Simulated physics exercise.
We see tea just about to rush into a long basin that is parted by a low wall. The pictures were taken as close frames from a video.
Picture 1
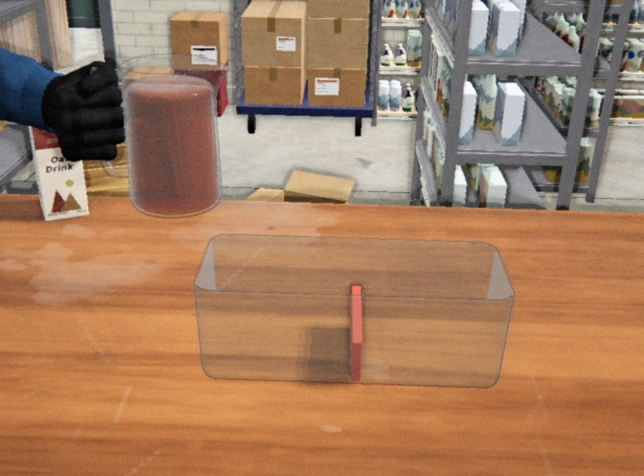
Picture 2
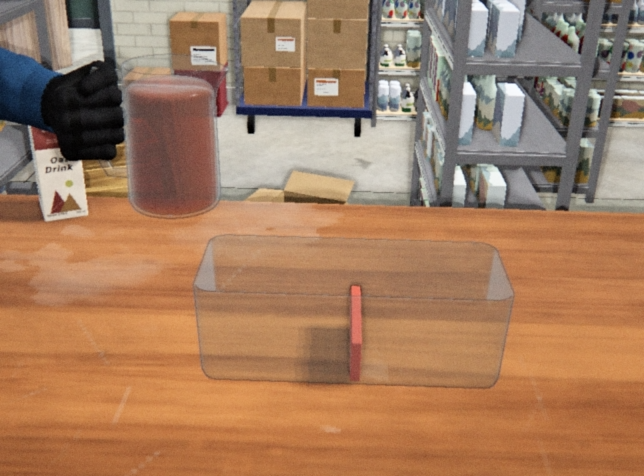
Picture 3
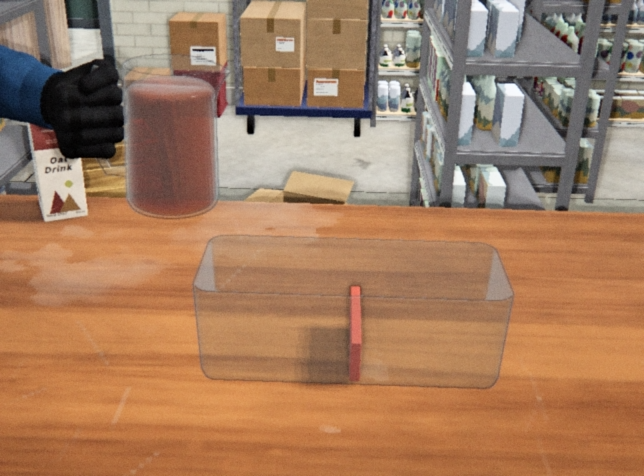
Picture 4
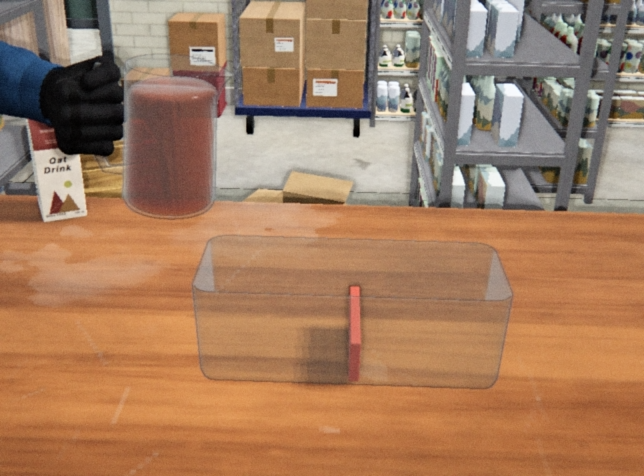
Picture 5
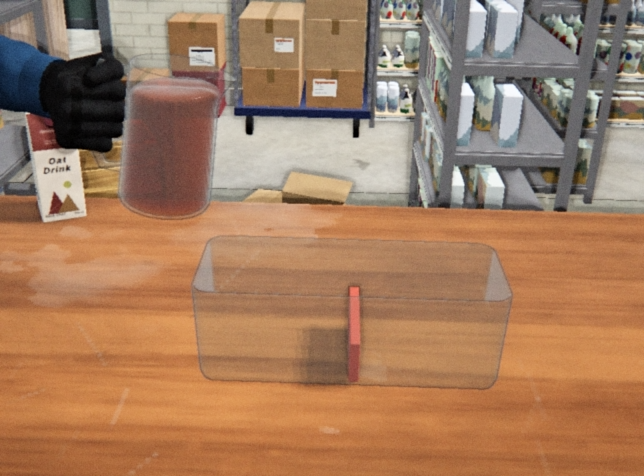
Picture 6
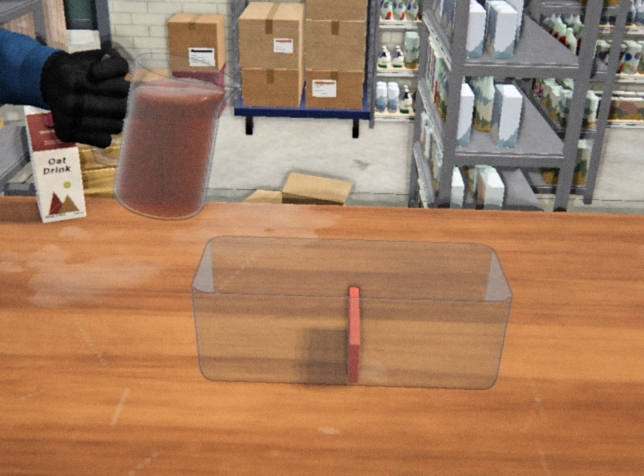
In a storeroom with shelves and stacked cardboard boxes, a black-gloved hand holds a clear container of reddish-brown liquid upright above a wooden table, behind a see-through basin with a low red divider. The hand gradually tilts the container slightly to the right, while the basin stays empty.
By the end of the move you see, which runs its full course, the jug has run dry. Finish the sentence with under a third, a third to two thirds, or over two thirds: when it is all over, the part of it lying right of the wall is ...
... under a third.
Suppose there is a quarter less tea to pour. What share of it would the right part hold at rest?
That share would be some 0 parts in a hundred.
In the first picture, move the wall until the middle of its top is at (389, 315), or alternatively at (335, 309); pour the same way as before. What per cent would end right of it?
In turn some 5 and 20 in a hundred.
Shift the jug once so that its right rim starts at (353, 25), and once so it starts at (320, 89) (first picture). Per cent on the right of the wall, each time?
Estimate, first then second: 95 per cent and 95 per cent.
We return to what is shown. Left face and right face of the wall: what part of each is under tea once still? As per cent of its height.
On the left roughly 70, on the right roughly 0.
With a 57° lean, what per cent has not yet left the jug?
Close to 90 per cent.
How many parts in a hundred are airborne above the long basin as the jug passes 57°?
Estimate: 5 per cent, roughly.
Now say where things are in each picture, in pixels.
It leans 0°; its right rim is at (229, 67); the tea meets the walls at (129, 84) and (215, 86); the long basin's rim runs from (203, 262) to (505, 271); the wall's top is at (357, 314), in the first picture.
It leans 1°; its right rim is at (229, 68); the tea meets the walls at (128, 84) and (214, 87), in the second picture.
It leans 2°; its right rim is at (231, 70); the tea meets the walls at (129, 84) and (215, 88), in the third picture.
It leans 5°; its right rim is at (233, 74); the tea meets the walls at (131, 85) and (218, 89), in the fourth picture.
It leans 8°; its right rim is at (237, 79); the tea meets the walls at (132, 88) and (220, 89), in the fifth picture.
It leans 13°; its right rim is at (241, 85); the tea meets the walls at (133, 104) and (227, 91), in the sixth picture.
A moment on, the tilt is 57° and 92 per cent is still to pour, 1 is left of the wall and 0 right of it.
Next, the tilt is 85° and 61 per cent is still to pour, 24 is left of the wall and 0 right of it.
Then the tilt is 93° and 22 per cent is still to pour, 66 is left of the wall and 1 right of it.
Later the tilt is 93° and 8 per cent is still to pour, 86 is left of the wall and 2 right of it.
Finally, 94 per cent lies left of the wall, 2 right of it and 2 outside.
